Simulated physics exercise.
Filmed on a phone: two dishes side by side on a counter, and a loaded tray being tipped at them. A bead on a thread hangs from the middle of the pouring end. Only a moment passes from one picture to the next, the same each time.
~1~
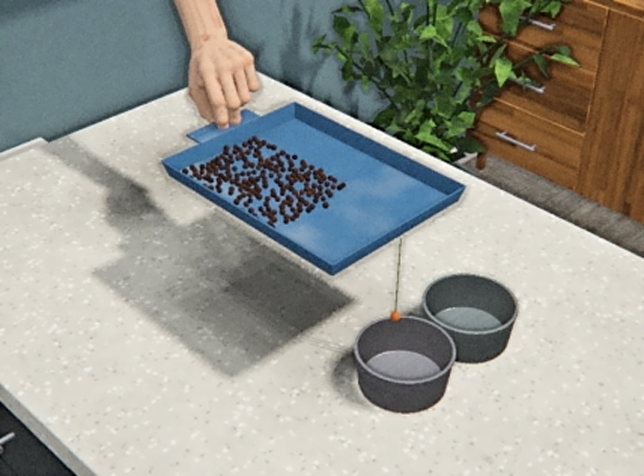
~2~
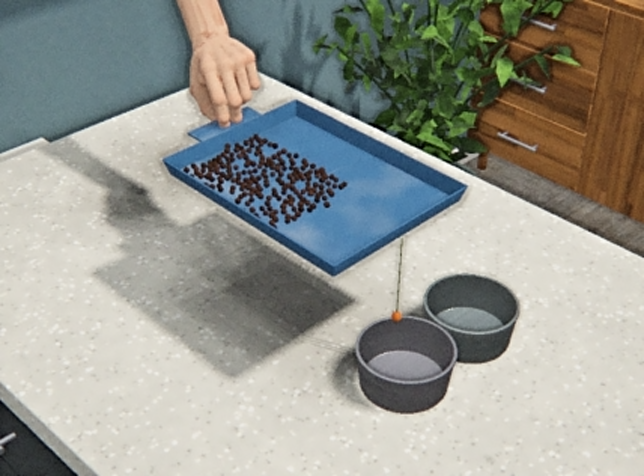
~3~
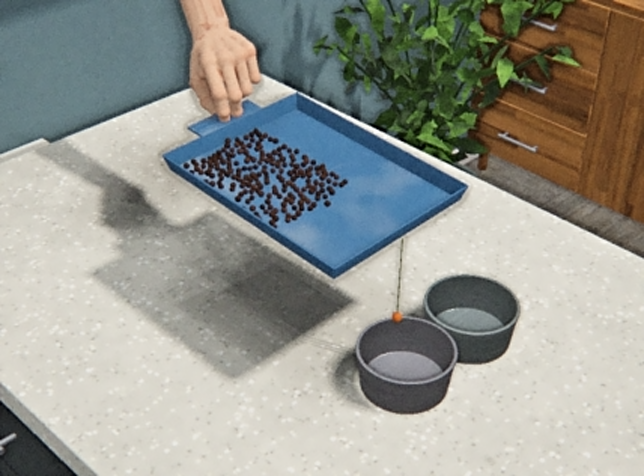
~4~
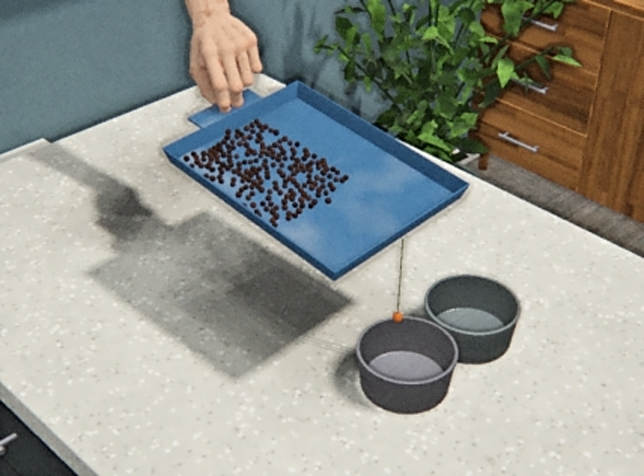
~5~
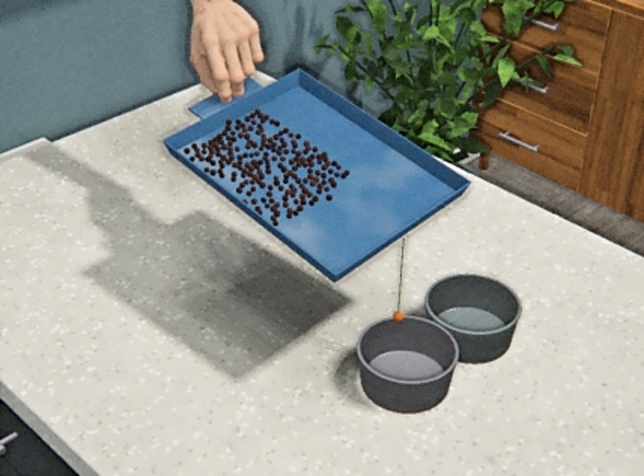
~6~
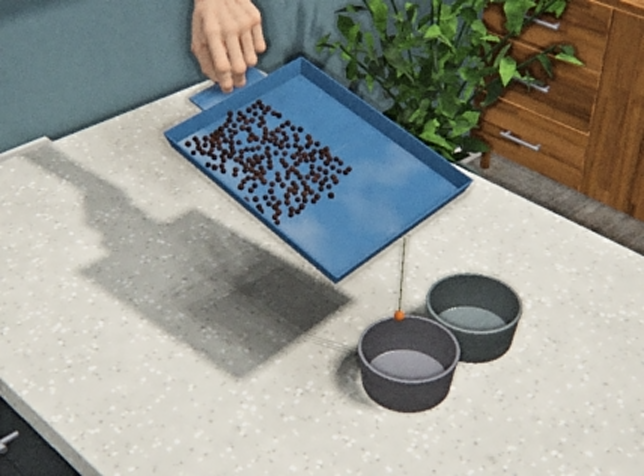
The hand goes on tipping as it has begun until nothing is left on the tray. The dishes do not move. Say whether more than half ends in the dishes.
In the dishes lies less than half of it.
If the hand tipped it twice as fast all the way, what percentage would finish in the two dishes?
Roughly 0 in a hundred.
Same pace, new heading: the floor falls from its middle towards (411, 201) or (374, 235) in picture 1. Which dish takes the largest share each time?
The first try: The right dish. The second: The left one.
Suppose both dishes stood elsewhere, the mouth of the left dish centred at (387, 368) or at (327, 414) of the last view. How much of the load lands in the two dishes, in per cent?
Near 50 % and 30 %.
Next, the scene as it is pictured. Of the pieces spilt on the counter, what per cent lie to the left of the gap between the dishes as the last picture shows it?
Roughly 100 in a hundred.
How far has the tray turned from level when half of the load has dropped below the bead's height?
Near 95 degrees.
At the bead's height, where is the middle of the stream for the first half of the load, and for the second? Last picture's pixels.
Early half (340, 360), late half (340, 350).
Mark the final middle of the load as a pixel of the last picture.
Near (336, 416).
Shortly afterwards, tray tipped steeply; the bulk on the tray; a little outside both; only a few in the air.
Next, tray tipped right over; near a third on the tray; only a few in the left dish; near half outside both; near a quarter in the air.
Some moments later, tray tipped past a quarter turn; only a few in the left dish; all but a few outside both.
In the end, tray tipped past a quarter turn; only a few in the left dish; none at all in the right dish; all but a few outside both.
